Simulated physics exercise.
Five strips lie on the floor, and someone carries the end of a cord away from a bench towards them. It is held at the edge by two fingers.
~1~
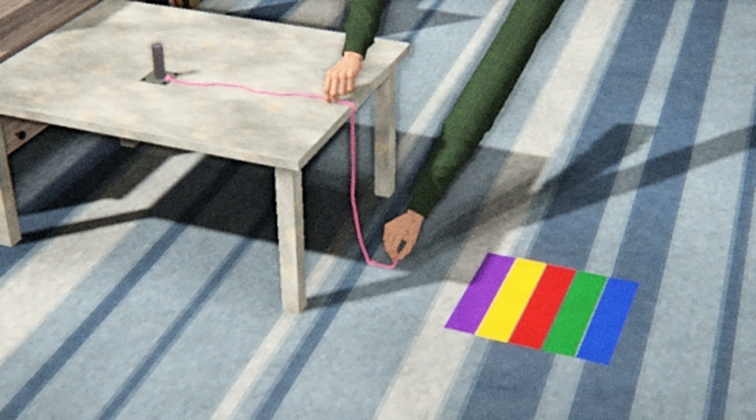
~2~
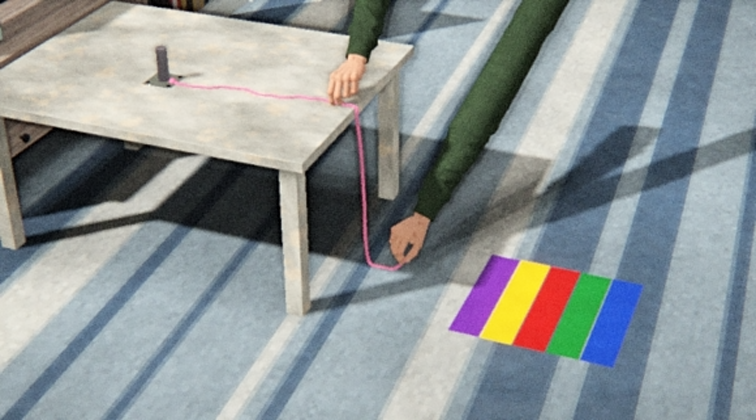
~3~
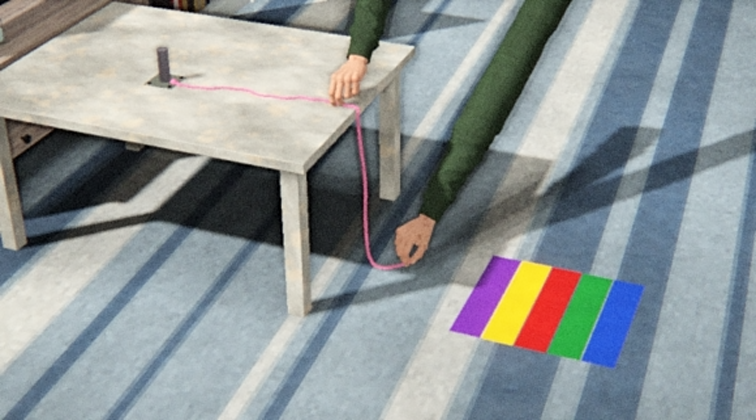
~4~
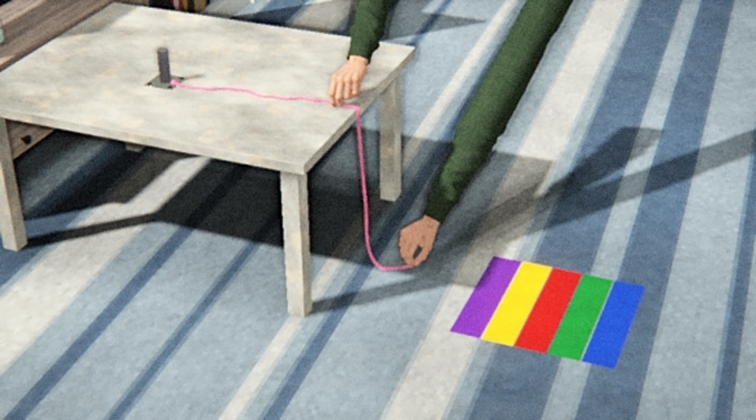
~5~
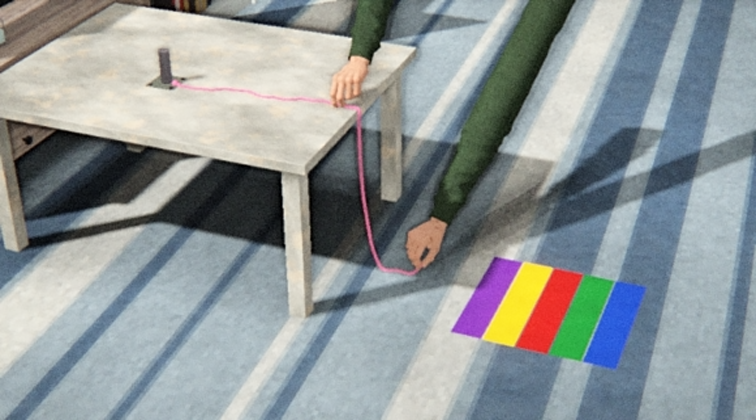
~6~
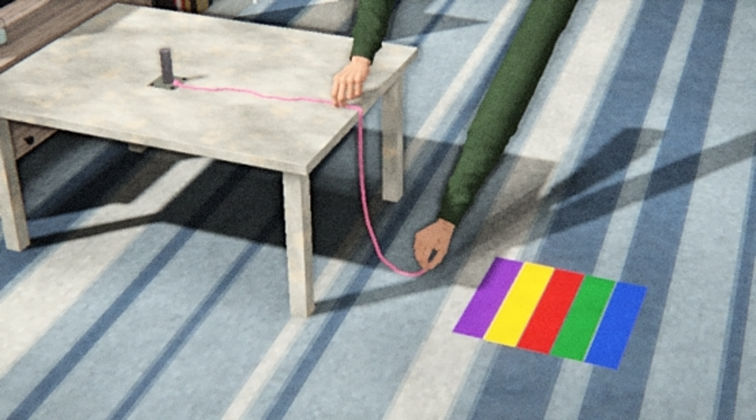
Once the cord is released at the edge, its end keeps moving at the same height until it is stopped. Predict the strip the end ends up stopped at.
The end ends up at the yellow strip.
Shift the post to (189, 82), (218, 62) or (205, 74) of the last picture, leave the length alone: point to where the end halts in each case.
The three places are (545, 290), (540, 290) and (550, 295), in that order.
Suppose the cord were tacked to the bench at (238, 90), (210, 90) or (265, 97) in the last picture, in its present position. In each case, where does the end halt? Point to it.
Pixel spots, one per try: About (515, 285), (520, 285), (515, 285).
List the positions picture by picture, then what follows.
In the first frame, end (397, 258); purple (467, 316); yellow (499, 324); red (531, 331); green (564, 338); blue (598, 346).
In the second frame, end (404, 261); cord through (195, 87) (255, 94) (323, 100) (360, 139) (364, 199) (367, 255).
In the third frame, end (409, 263).
In the fourth frame, end (413, 264); cord through (196, 88) (257, 95) (325, 101) (360, 140) (365, 200) (371, 257).
In the fifth frame, end (421, 266).
In the sixth frame, end (428, 267); cord through (199, 89) (259, 96) (327, 102) (361, 140) (364, 200) (381, 257).
Soon after, end near (458, 274); short of the strips.
Then, end near (498, 282); over purple.
At full stretch, end near (521, 287); over yellow. The yellow one.
